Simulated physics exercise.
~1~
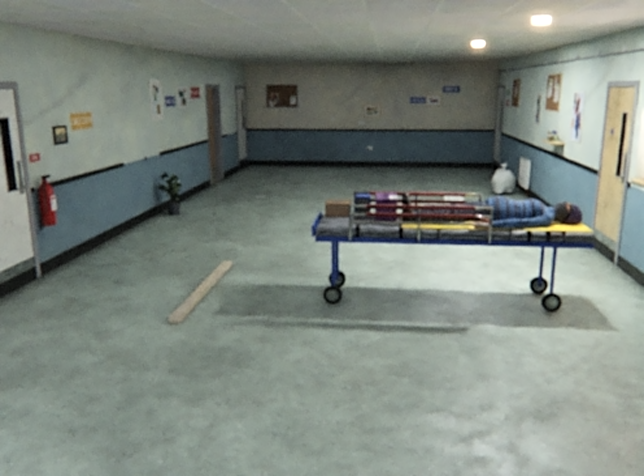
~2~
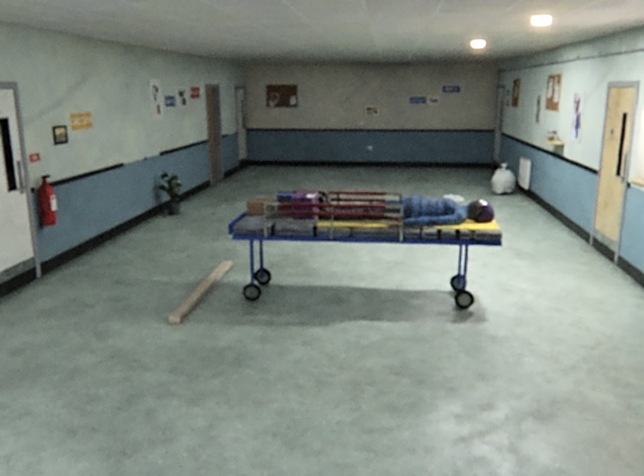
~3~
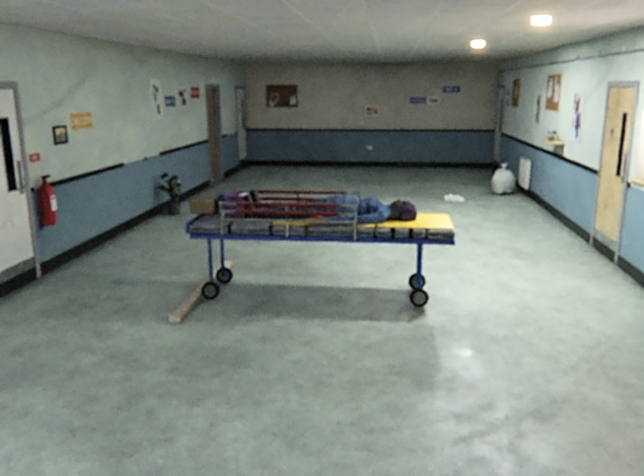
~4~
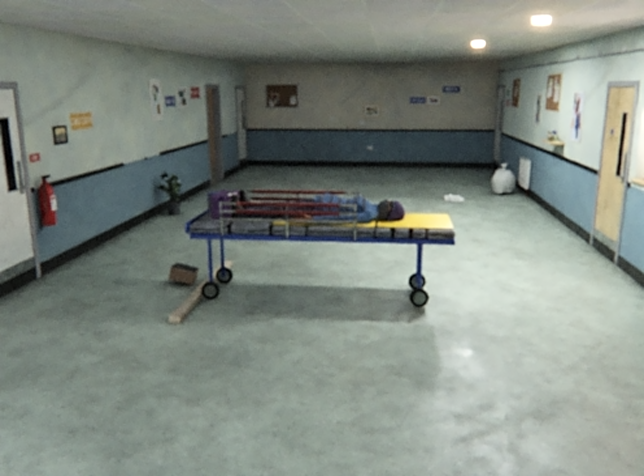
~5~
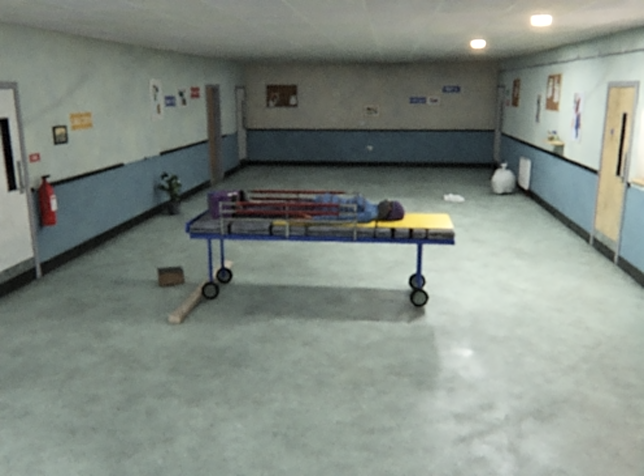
A trolley carrying a person rolls left, stops at a sill, and a brown case drops off.
